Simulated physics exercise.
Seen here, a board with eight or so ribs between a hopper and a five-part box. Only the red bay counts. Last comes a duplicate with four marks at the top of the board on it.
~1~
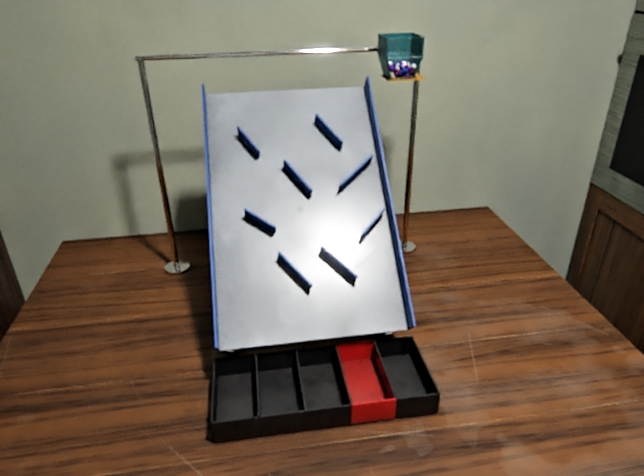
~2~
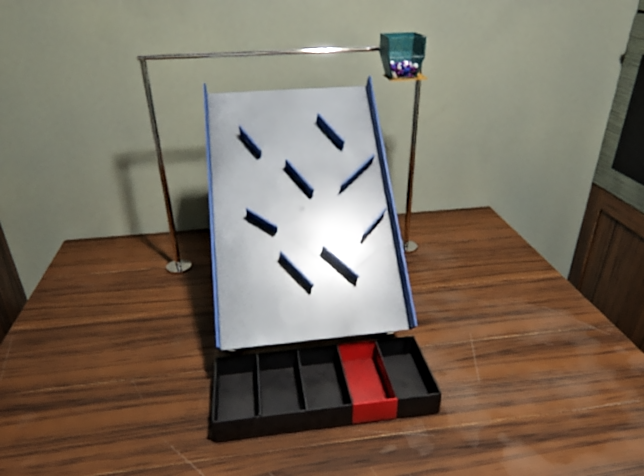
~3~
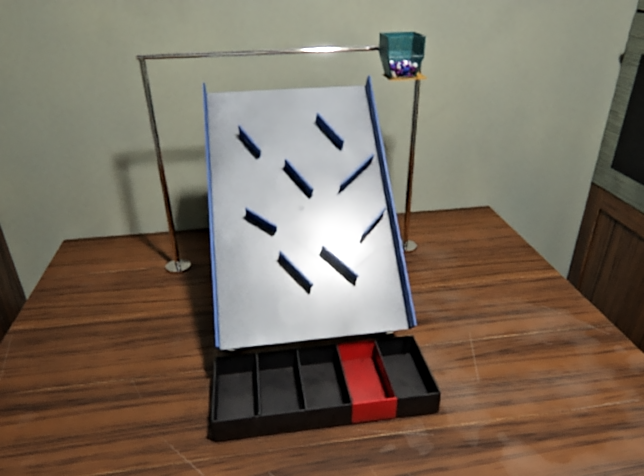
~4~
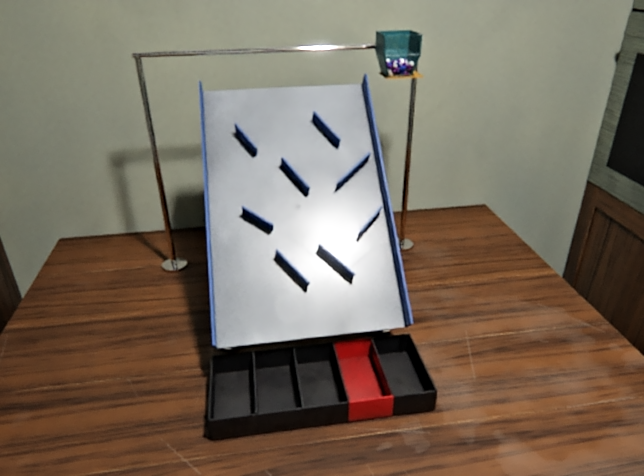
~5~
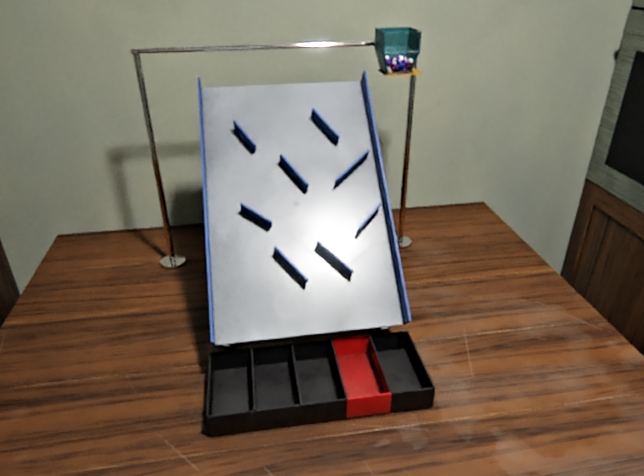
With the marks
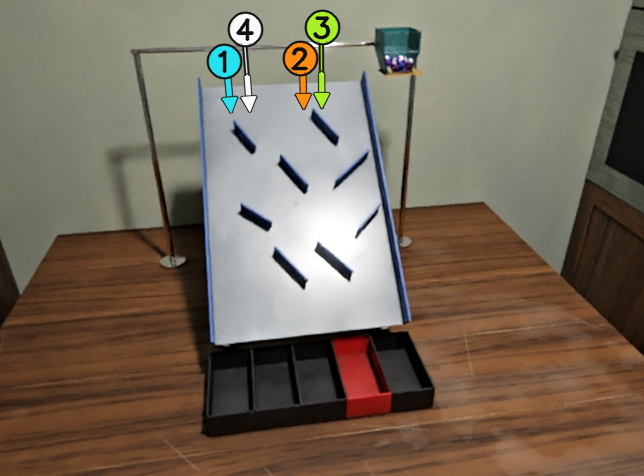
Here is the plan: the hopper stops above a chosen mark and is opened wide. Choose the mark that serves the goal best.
Mark 4.
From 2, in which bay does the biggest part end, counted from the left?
It is the fifth one.
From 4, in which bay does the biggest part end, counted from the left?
The fourth.
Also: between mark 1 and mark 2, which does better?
It is 1.
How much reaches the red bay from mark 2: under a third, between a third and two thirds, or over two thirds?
Mark 2 gives under a third.
On the marked copy, mark 1 meets the board at (230, 107); mark 2 meets the board at (303, 103); mark 3 meets the board at (321, 102); mark 4 meets the board at (249, 106).
Choosing 1, about a third in the red bay, about half in other bays, a small part outside the box.
Choosing 2, a stray few in the red bay, nearly all in other bays, a stray few held on the board.
Choosing 3, a small part in the red bay, most in other bays, a small part held on the board.
Choosing 4, about two thirds in the red bay, about a quarter in other bays, a stray few held on the board, a stray few outside the box.
